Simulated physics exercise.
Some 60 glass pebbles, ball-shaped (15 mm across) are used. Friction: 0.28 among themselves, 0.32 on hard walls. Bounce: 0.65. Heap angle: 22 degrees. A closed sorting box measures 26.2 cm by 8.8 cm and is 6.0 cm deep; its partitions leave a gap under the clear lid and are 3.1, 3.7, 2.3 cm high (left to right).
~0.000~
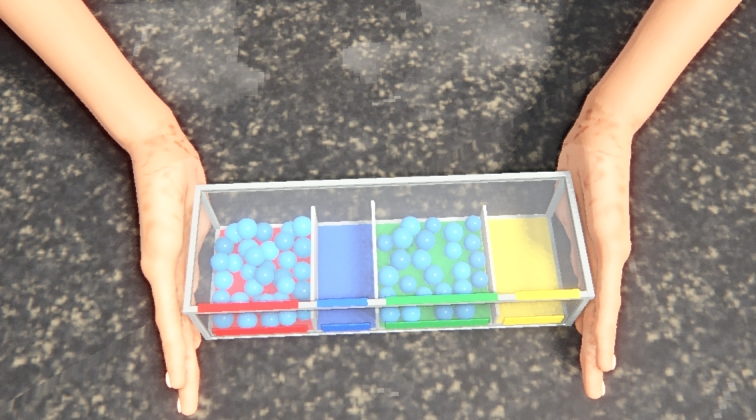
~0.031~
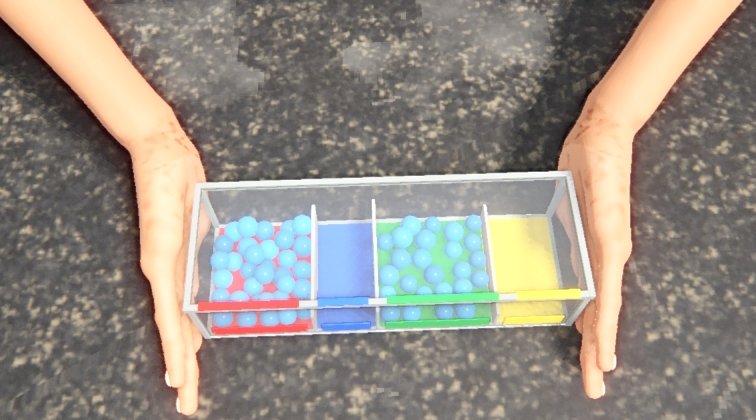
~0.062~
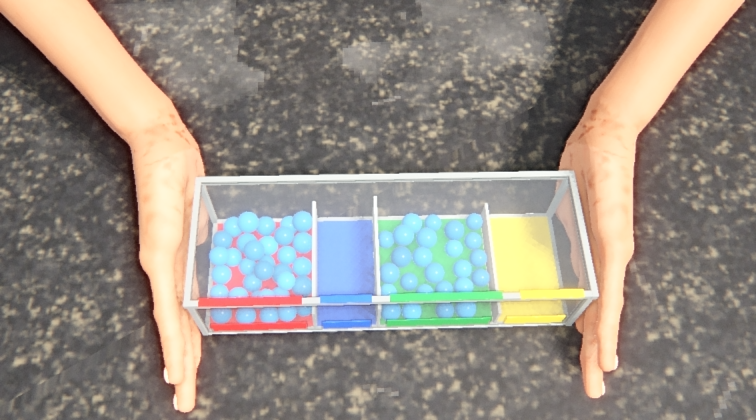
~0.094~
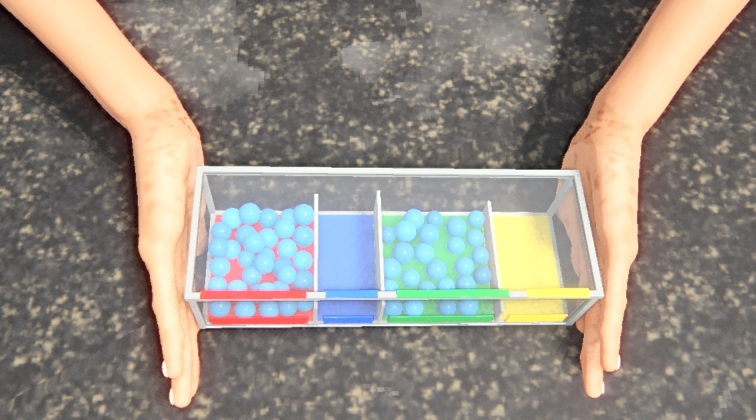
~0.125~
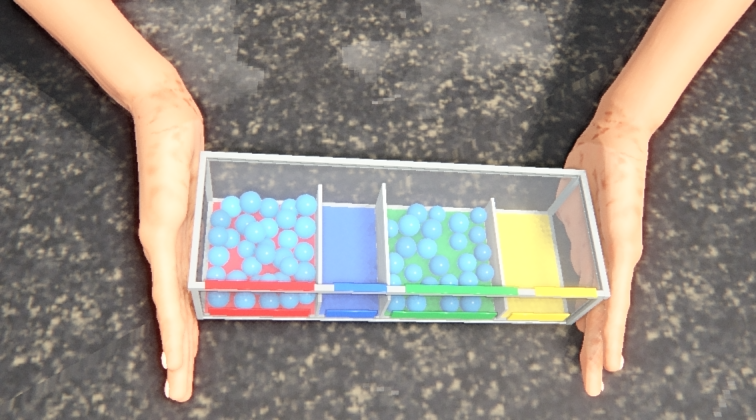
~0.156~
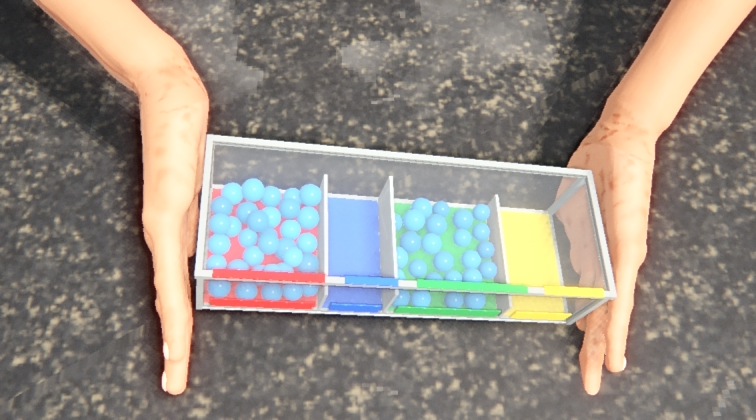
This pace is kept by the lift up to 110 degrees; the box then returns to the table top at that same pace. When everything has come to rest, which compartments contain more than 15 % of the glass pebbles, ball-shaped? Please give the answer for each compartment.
In order: Red compartment: Stays behind the line, blue compartment: Stays behind the line, green compartment: Stays behind the line, yellow compartment: Crosses the line.
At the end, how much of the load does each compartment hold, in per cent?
Red 0, blue 5, green 5, yellow 90.
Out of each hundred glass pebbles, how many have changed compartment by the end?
The answer is close to 100 percent.
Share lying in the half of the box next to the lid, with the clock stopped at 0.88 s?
I'd put it at some 90 percent.
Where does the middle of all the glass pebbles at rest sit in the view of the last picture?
Roughly (530, 264).
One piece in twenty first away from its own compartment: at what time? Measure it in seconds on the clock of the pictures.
Roughly at the 0.80 s mark.
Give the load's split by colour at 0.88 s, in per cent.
Red 40, blue 15, green 30, yellow 15.
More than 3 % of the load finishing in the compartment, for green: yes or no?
Green yes.
After 0.88 s, tilt 110 degrees; red 40 %, blue 15 %, green 30 %, yellow 15 %.
After 1.36 s, tilt 50 degrees; blue 5 %, green 10 %, yellow 85 %.
After 1.92 s, tilt 0 degrees; blue 5 %, green 5 %, yellow 90 %.
At rest (2.2 s), red 0 %, blue 5 %, green 5 %, yellow 90 %.
